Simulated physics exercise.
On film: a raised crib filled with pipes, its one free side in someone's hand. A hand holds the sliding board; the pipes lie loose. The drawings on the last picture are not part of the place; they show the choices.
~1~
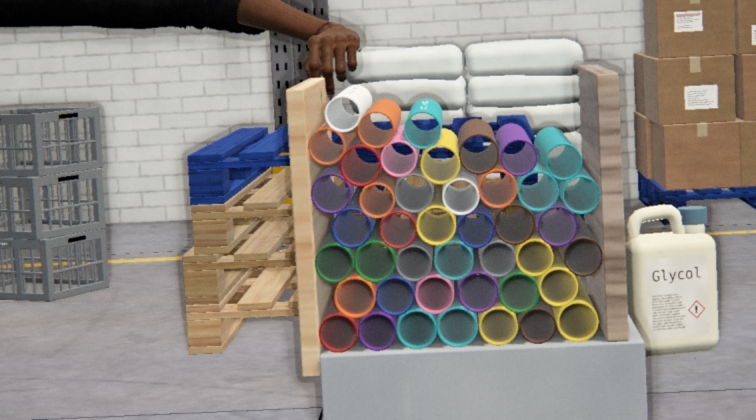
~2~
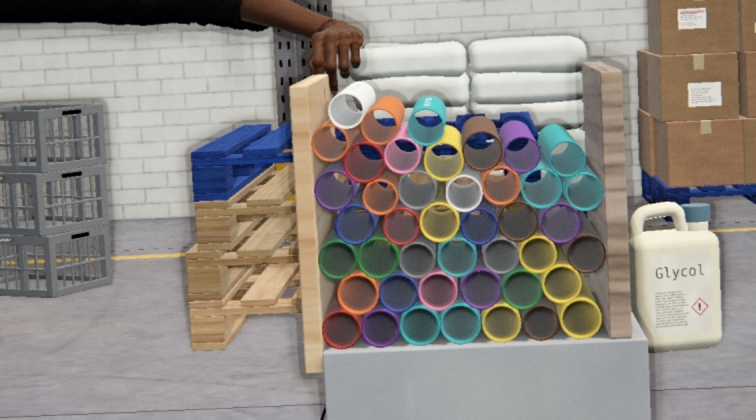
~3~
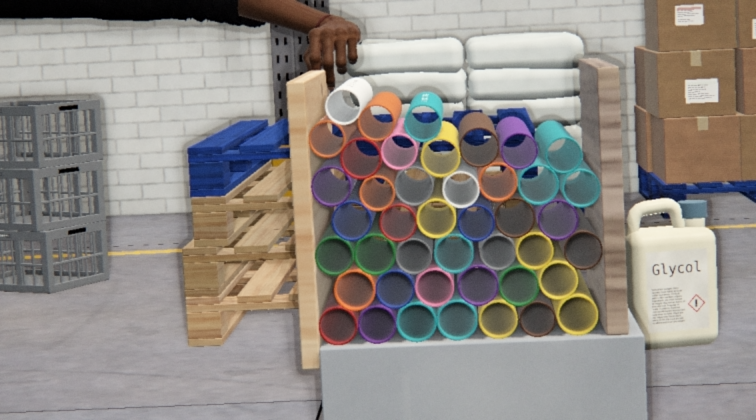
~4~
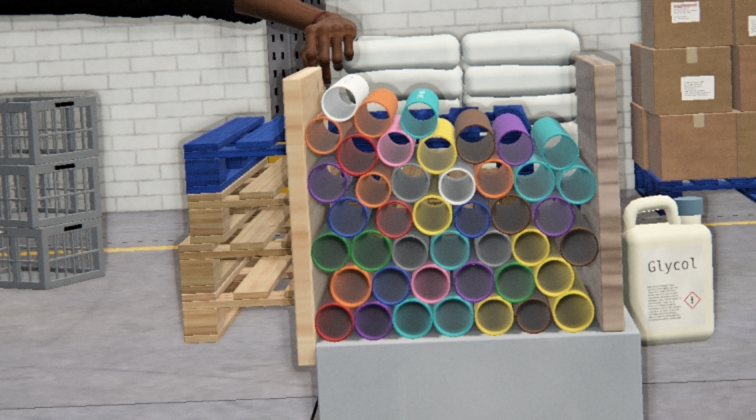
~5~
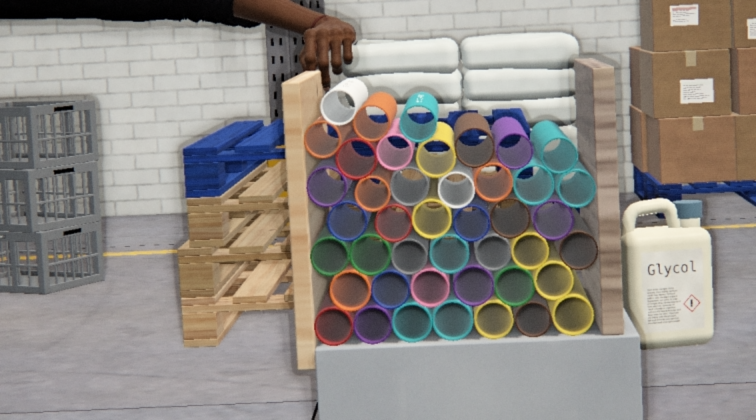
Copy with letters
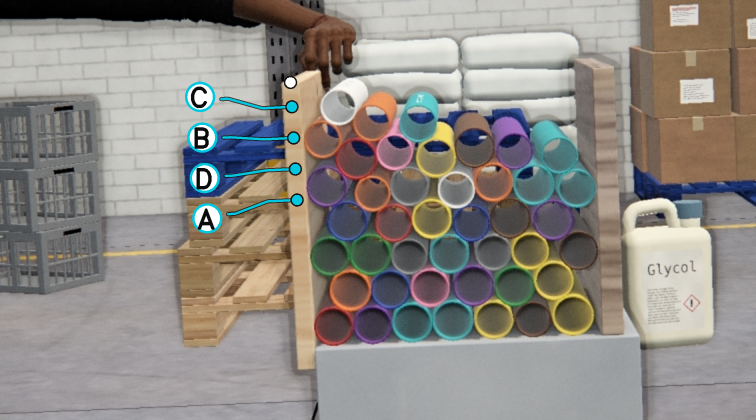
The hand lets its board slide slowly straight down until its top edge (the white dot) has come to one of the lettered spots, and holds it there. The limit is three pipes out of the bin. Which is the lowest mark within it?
Mark A is as low as it can go.
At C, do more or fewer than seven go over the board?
Fewer than seven.
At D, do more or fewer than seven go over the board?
Fewer than seven.
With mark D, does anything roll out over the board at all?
No.
On the marked copy, A at (297, 200); B at (294, 138); C at (292, 107); D at (295, 169); the white dot at (291, 83).
With A. Early on, top of the board (303, 137).
Further on, top of the board (306, 198).
At the end, top of the board (307, 199), two out over the board.
As for the rest, B none out over the board; C none out over the board; D none out over the board.
